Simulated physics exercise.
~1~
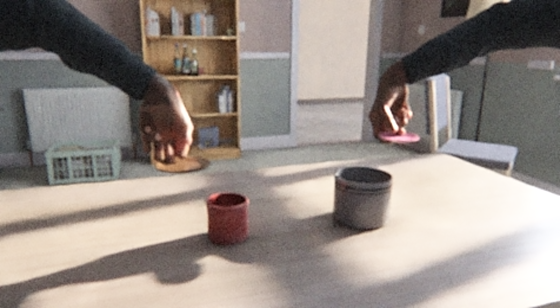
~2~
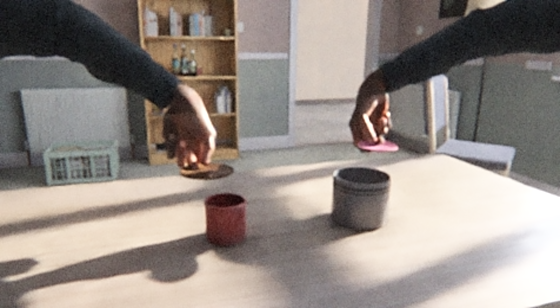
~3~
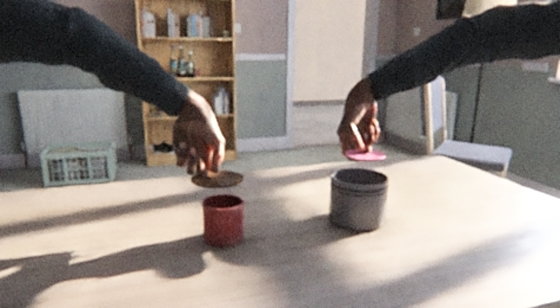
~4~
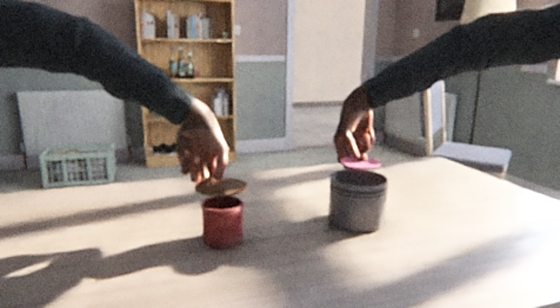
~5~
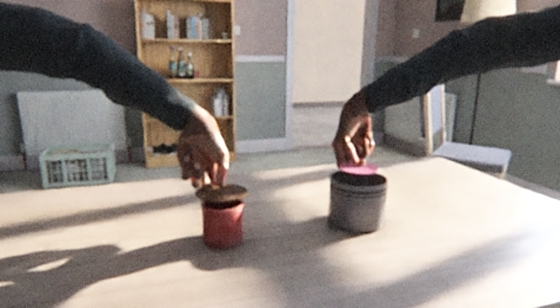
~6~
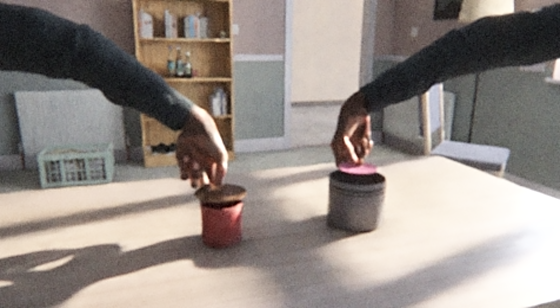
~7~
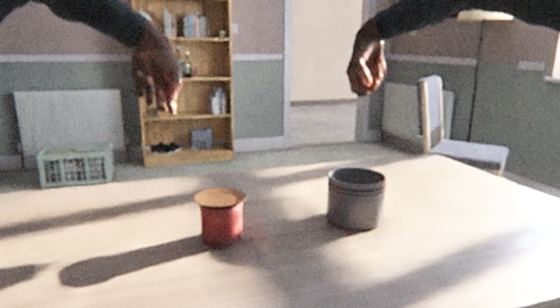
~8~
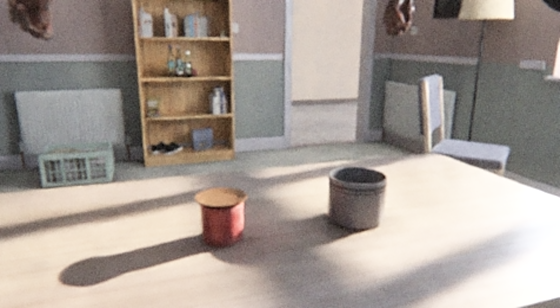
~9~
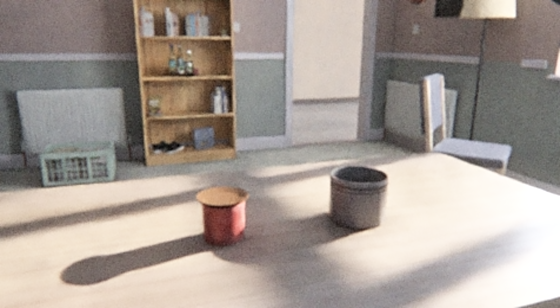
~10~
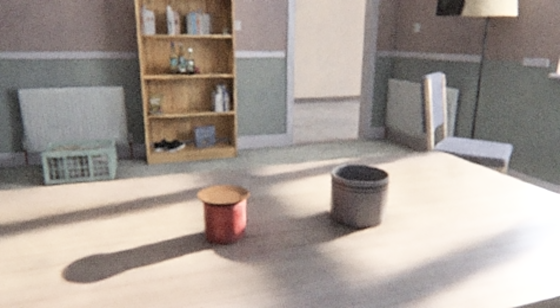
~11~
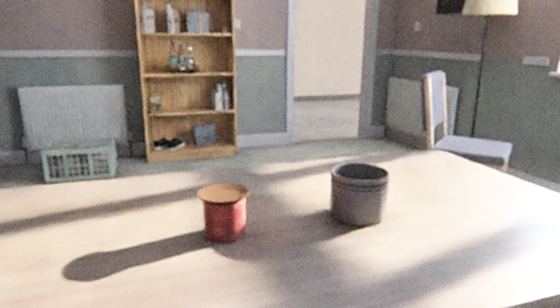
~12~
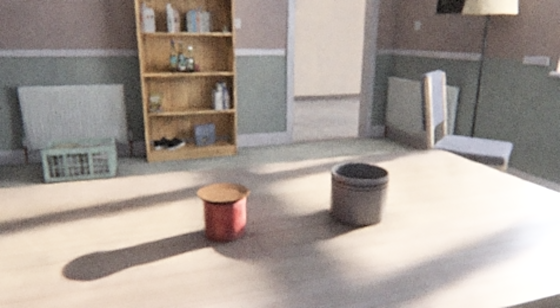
Two hands lowered a brown saucer onto a small red jar and a pink plate onto a wider gray mug, then let go and drew back. The saucer stayed resting across the jar's rim, while the pink plate dropped inside the mug, out of sight.
